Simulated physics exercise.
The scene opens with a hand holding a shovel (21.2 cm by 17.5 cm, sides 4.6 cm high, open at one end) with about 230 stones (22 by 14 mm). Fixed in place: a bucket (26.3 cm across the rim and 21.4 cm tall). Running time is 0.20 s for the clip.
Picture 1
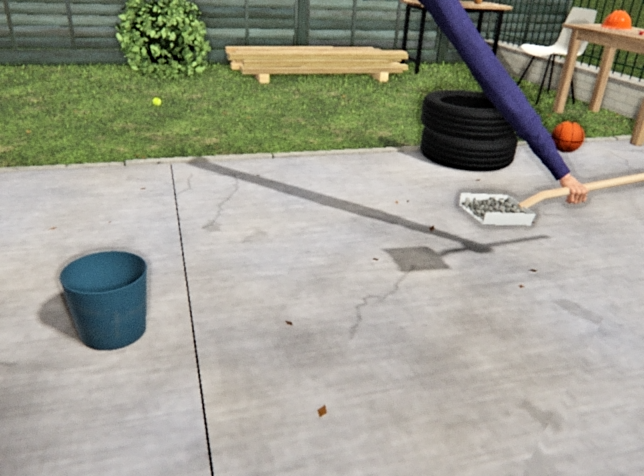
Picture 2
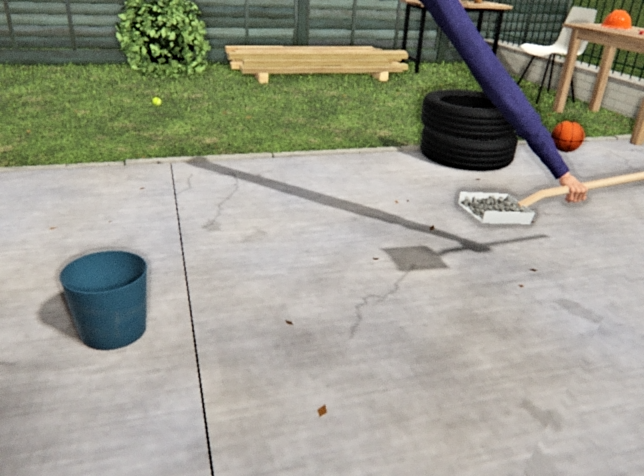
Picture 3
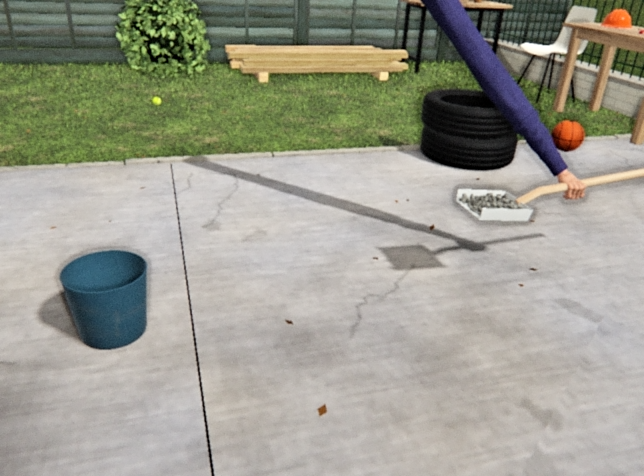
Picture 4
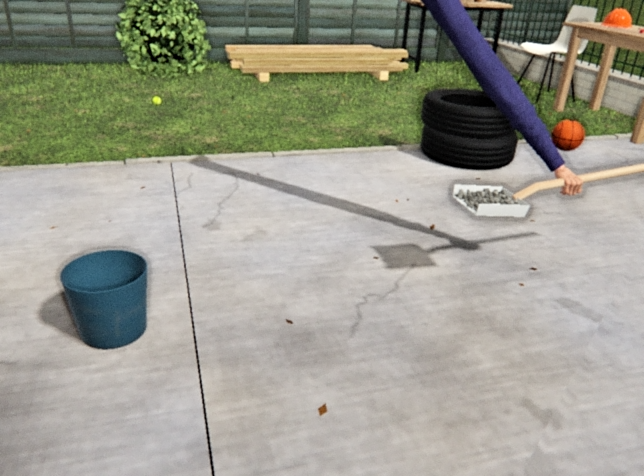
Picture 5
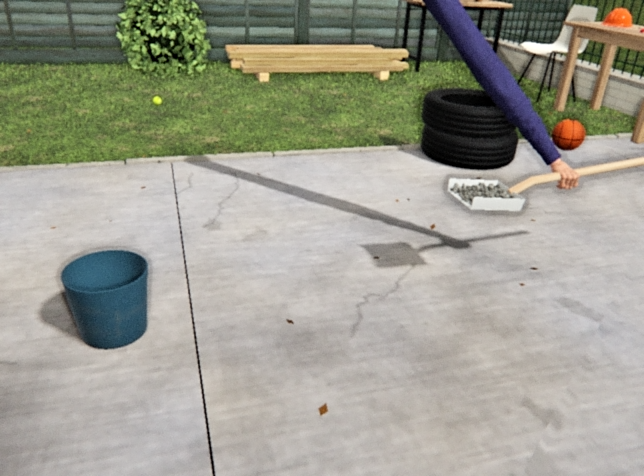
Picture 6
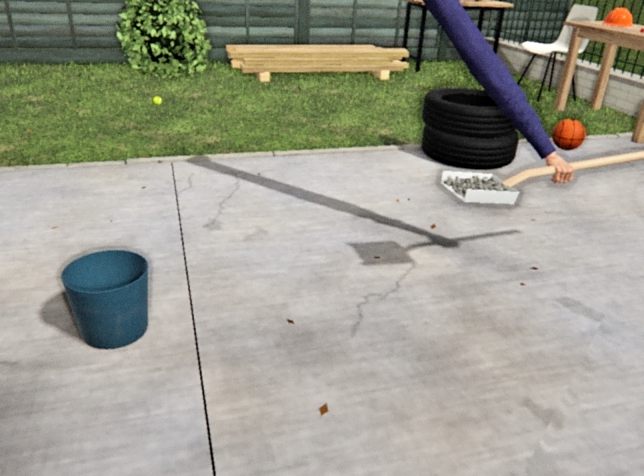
A shovel loaded with small grey stones, gripped at its wooden handle by a hand on a purple-sleeved arm, rises slightly and shifts a little to the left above a concrete patio, while a blue bucket stands still at left.
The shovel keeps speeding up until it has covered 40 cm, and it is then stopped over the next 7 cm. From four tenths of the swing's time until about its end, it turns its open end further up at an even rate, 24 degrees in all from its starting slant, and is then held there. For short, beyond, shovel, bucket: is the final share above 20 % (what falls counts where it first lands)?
One by one: Short: Beats a fifth; beyond: Stays at a fifth or less; shovel: Stays at a fifth or less; bucket: Stays at a fifth or less.
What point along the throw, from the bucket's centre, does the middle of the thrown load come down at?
Offset: Approx. 35 cm short.
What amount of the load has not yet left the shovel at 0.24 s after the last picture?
About 45 %.
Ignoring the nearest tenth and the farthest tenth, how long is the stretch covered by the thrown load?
I'd put it at about 50 cm.
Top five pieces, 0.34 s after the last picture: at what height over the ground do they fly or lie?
Top five pieces, height: About 75 cm.
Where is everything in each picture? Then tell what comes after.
In the first picture, shovel at (511, 215); tilt 6 degrees; moved 0.0 cm; low side right; open edge at (470, 214); middle of the load at (496, 208); bucket at (104, 271).
In the second picture, shovel at (510, 213); tilt 6 degrees; moved 0.5 cm; low side right; open edge at (469, 213); middle of the load at (496, 207).
In the third picture, shovel at (508, 210); tilt 6 degrees; moved 2.2 cm; low side right; open edge at (467, 210); middle of the load at (494, 204).
In the fourth picture, shovel at (504, 206); tilt 6 degrees; moved 4.8 cm; low side right; open edge at (463, 205); middle of the load at (491, 199).
In the fifth picture, shovel at (500, 200); tilt 6 degrees; moved 8.6 cm; low side right; open edge at (458, 199); middle of the load at (486, 193).
In the sixth picture, shovel at (493, 192); tilt 7 degrees; moved 13.4 cm; low side right; open edge at (451, 192); middle of the load at (480, 186); bucket at (106, 270).
Then, 0.13 s after the last picture, tilt 19 degrees; shovel 100 %; middle of all pieces near (442, 156).
Then, 0.24 s after the last picture, tilt 29 degrees; shovel 45 %, in the air 55 %; middle of all pieces near (398, 130).
Then, 0.34 s after the last picture, tilt 30 degrees; shovel 10 %, in the air 90 %; middle of all pieces near (362, 128).
Then, 0.43 s after the last picture, tilt 30 degrees; shovel 5 %, in the air 95 %; middle of all pieces near (329, 148).
In the end, short 95 %, beyond 0 %, shovel 5 %, bucket 0 %.
